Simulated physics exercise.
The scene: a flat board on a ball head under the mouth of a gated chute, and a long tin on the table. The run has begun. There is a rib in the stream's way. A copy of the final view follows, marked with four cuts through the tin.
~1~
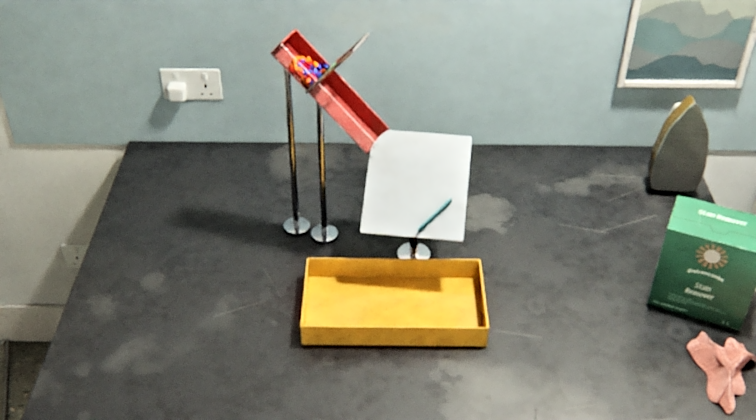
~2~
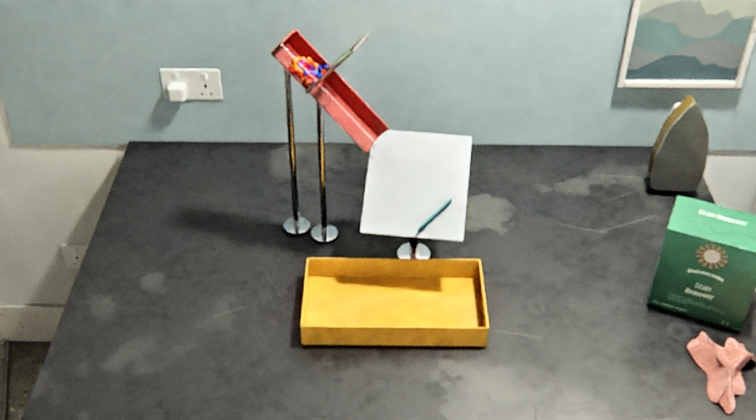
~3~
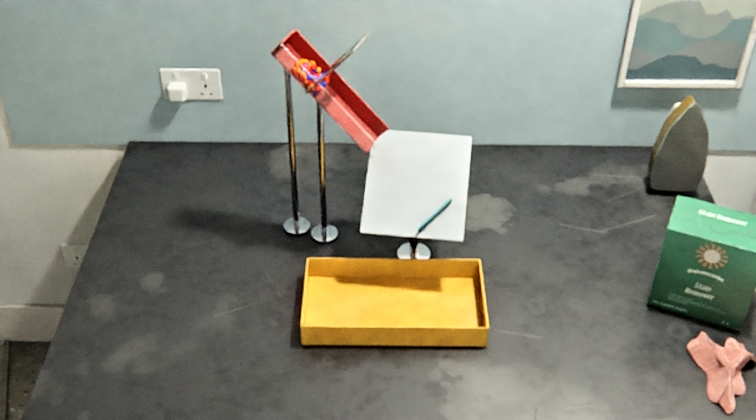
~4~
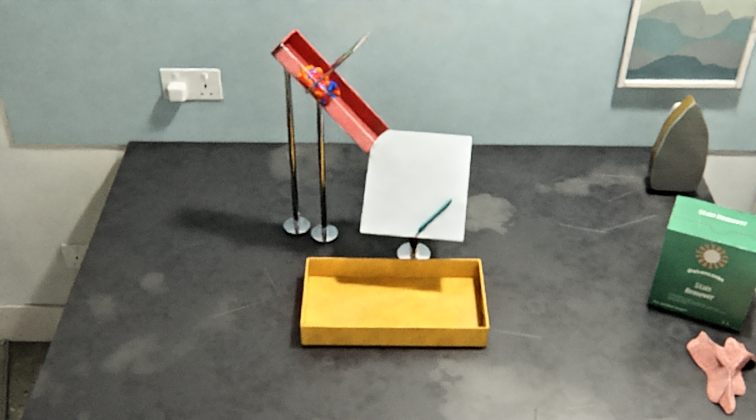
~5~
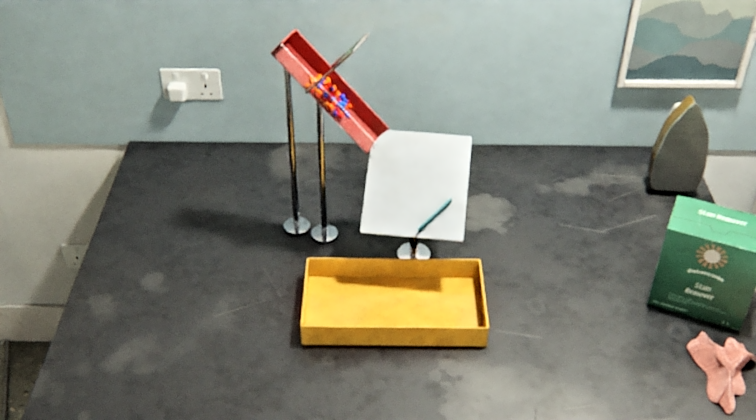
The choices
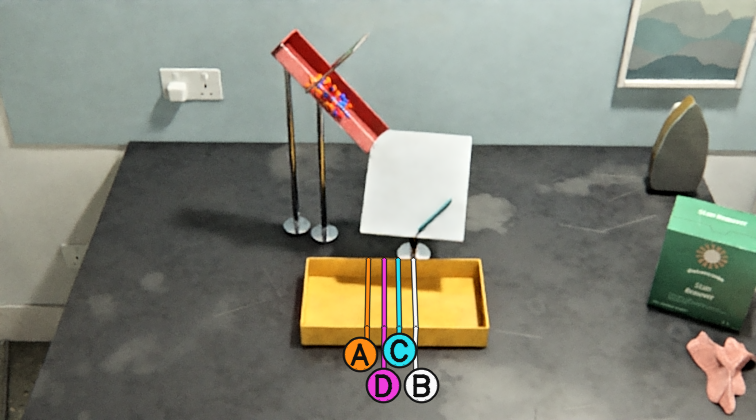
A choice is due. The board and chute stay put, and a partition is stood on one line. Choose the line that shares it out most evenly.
C works best here.
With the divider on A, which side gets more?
The right side.
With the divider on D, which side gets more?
The right side.
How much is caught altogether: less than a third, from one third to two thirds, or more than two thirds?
More than two thirds.
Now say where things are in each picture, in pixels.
Load behind the gate at (311, 72), jelly beans; lip of the chute at (373, 145), sloping fairly steeply, in the first picture.
Middle of the board at (417, 184), tilted fairly steeply; middle of its low edge at (411, 237); of its high edge at (422, 133), in the second picture.
Front corners of the tin at (301, 326) and (488, 328), empty; front of the load at (319, 89), in the third picture.
Middle of the load at (319, 86); its front at (334, 96), about a quarter of the way to the lip; rib from (451, 198) to (418, 229), in the fourth picture.
Middle of the load at (329, 97); its front at (347, 114), about half of the way to the lip, in the fifth picture.
On the marked copy, line A crosses the front rim at (367, 327); line B crosses the front rim at (415, 327); line C crosses the front rim at (399, 327); line D crosses the front rim at (384, 327).
For line A, of what is caught, none on the left of the divider, all on the right.
For line B, of what is caught, most on the left of the divider, about a quarter on the right.
For line C, of what is caught, about half on the left of the divider, about half on the right.
For line D, of what is caught, a stray few on the left of the divider, nearly all on the right.
